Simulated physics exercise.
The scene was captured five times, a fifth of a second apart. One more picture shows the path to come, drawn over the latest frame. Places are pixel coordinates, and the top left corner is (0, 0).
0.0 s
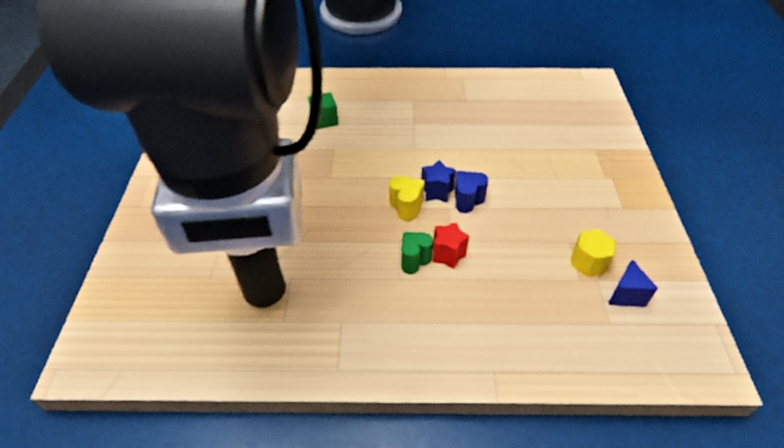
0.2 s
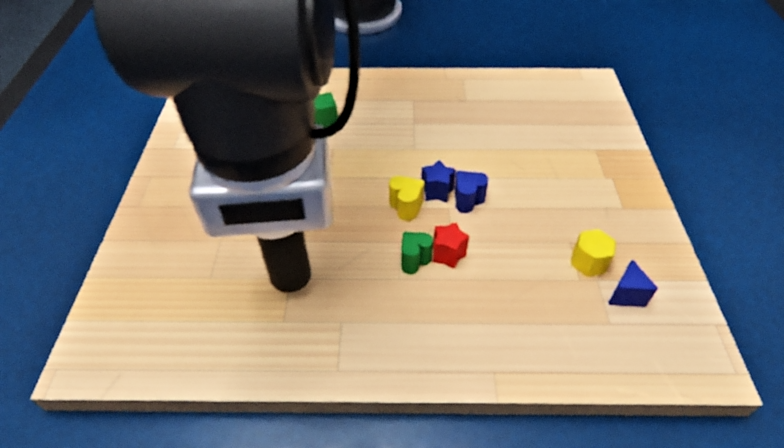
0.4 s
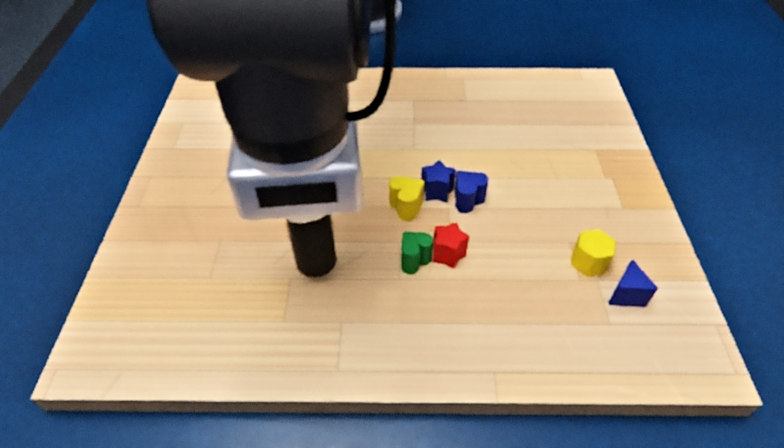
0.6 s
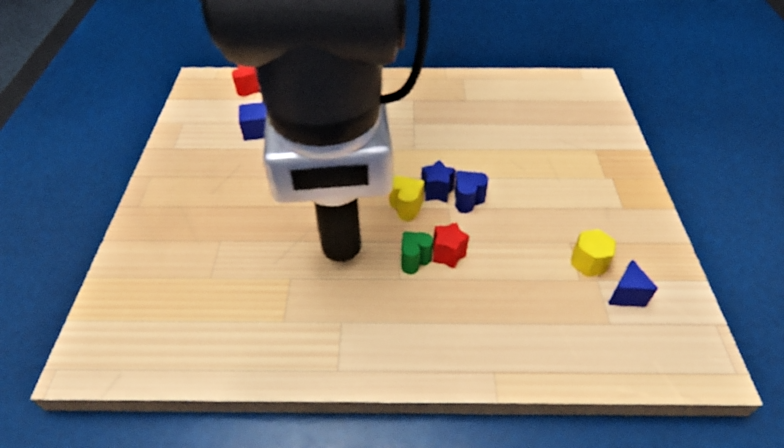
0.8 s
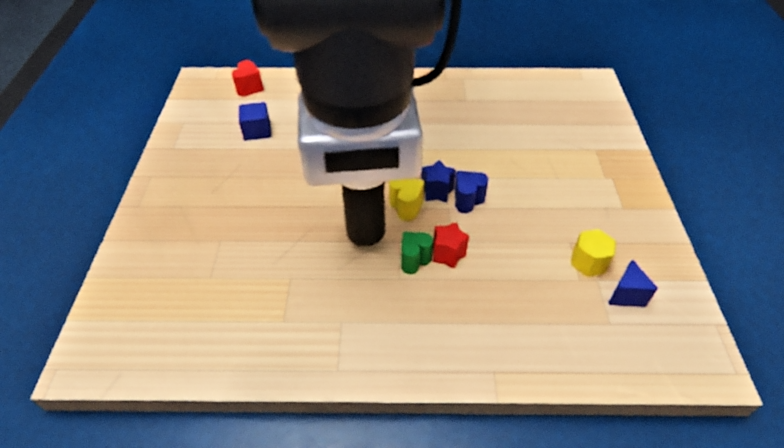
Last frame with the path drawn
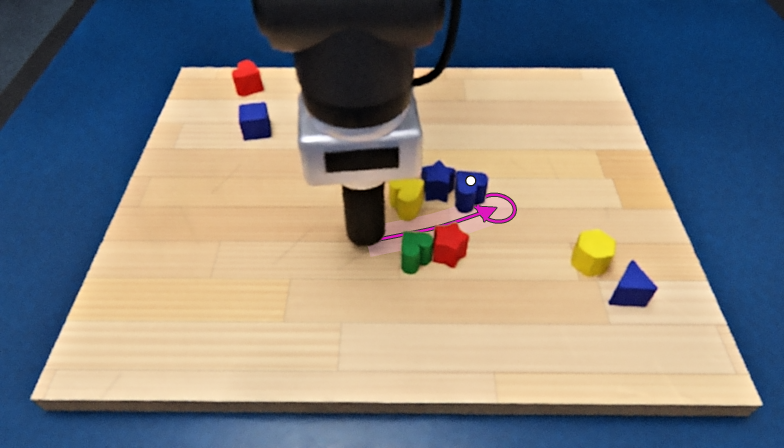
A robot arm with a black rod moved steadily right and slightly away across a wooden board, nearing a cluster of colored hearts and stars, while none of the blocks on the board shifted.
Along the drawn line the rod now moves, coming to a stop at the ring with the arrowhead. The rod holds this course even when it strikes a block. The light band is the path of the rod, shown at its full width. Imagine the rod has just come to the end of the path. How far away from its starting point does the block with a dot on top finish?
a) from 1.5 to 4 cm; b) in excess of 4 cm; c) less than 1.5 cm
a
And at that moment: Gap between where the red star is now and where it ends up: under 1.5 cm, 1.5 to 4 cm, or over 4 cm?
The red star moves under 1.5 cm.
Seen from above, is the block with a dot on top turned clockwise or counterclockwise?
Answer: Anticlockwise.
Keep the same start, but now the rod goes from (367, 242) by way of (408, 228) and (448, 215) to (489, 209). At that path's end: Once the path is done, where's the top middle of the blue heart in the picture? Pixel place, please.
It should be at (499, 168) by then.
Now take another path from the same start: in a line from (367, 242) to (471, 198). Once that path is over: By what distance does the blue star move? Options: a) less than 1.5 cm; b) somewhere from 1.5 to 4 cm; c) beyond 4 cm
The correct letter is b.
The drawn path runs from (367, 242) over (435, 228) to (496, 208); the dot is on the blue heart.
On the path given first. One third of the way, rod at (413, 222); yellow heart at (410, 185), turned 15° anticlockwise.
Two thirds of the way, rod at (459, 211); yellow heart at (411, 184), turned 25° anticlockwise; blue heart at (475, 177).
At the end, rod at (499, 197); yellow heart at (411, 184), turned 25° anticlockwise; green heart not moved; red star not moved; blue heart at (491, 165), turned 85° anticlockwise.
